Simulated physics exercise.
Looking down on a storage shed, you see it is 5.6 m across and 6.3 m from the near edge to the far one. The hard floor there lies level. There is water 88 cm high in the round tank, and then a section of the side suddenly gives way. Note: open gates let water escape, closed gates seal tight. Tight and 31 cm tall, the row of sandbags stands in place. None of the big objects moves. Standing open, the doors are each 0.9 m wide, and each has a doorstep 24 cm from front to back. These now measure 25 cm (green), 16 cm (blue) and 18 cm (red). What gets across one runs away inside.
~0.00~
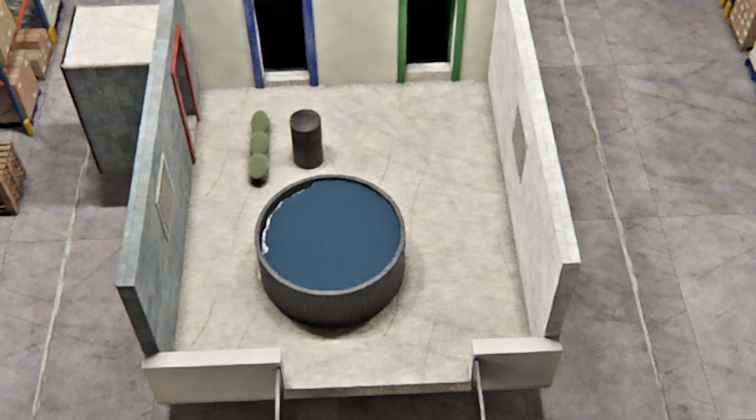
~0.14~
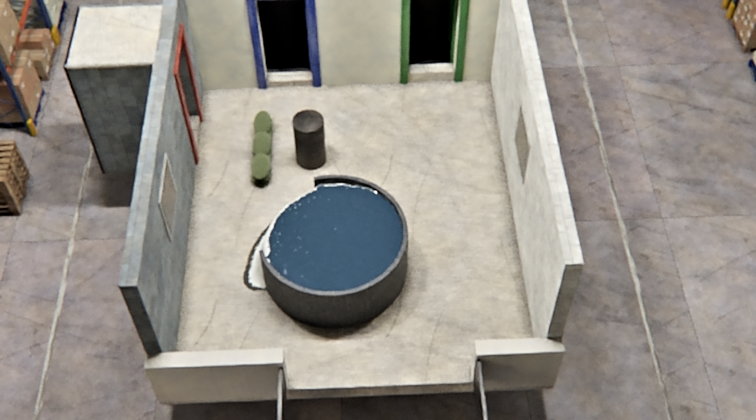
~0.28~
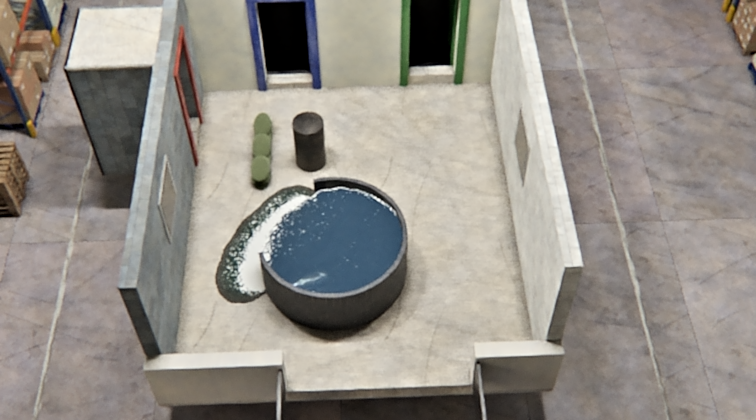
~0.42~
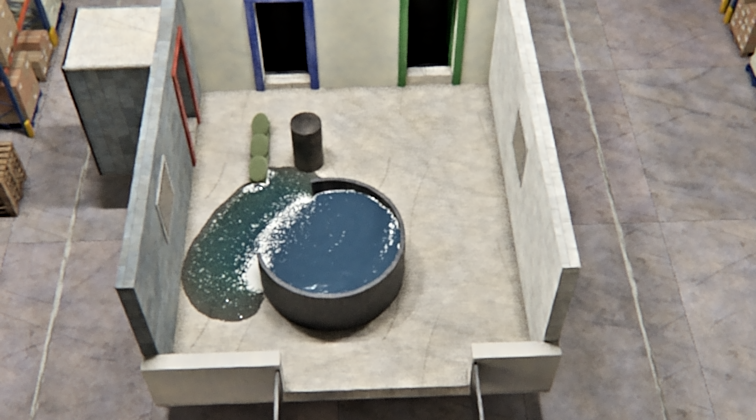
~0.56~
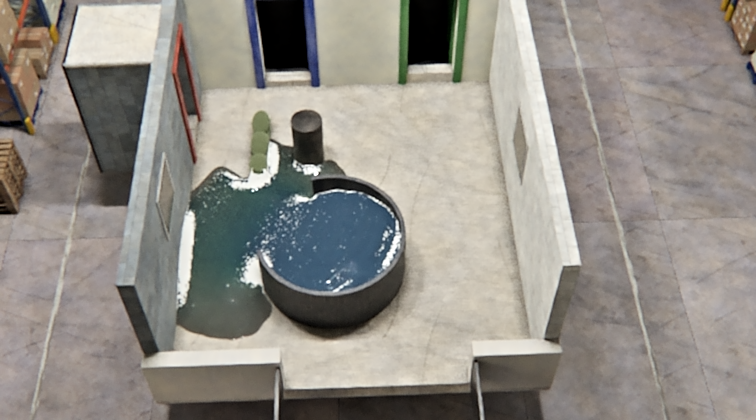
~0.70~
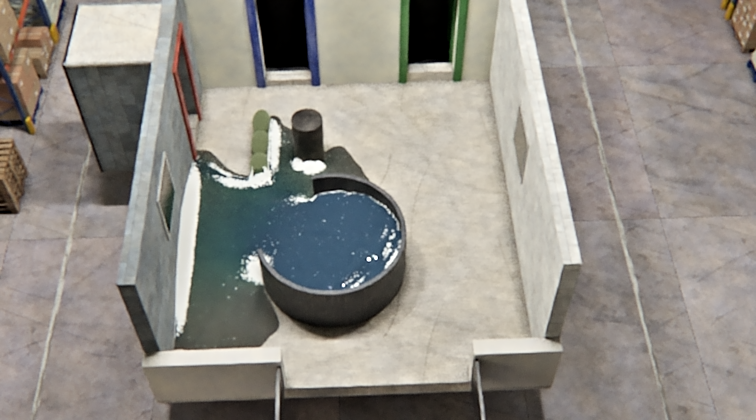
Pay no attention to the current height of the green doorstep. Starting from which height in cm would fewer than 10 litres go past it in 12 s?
From roughly 9.5 cm upwards.
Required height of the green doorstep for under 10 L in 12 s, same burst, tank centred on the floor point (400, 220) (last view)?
You'd need some 10.5 cm.
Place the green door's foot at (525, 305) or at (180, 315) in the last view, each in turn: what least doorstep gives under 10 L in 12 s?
You'd want about 13.0 cm there first, then about 18 cm.
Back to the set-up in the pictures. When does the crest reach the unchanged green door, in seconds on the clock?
Near 10.0 seconds.
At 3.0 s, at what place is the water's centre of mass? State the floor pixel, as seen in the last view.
I'd say around (275, 209).
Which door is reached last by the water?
Answer: Green door.
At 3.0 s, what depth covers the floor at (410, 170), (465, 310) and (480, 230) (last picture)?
Close to 0, 0 and 0 cm deep.
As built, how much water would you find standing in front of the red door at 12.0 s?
Depth: Near 4.5 cm.
After 1.4 s water covers 35 % of the floor, deepest (60 cm) near (201, 203); it has not reached the green door.
After 3.0 s water covers 55 % of the floor, deepest (43 cm) near (201, 108); 6 cm at the green door, 0 litres in over its 25 cm doorstep.
After 12.0 s water covers 95 % of the floor, deepest (12 cm) near (524, 365); 8 cm at the green door, 0 litres in over its 25 cm doorstep.
At the green door as built, the water arrived by 2.4 s and peaked near 11 cm at 9.8 s.
Run again over the same 12 s with other heights there, 22 litres in over 8 cm, 4 litres over 11 cm. The limit of 10 litres is kept from about 9.5 cm up.
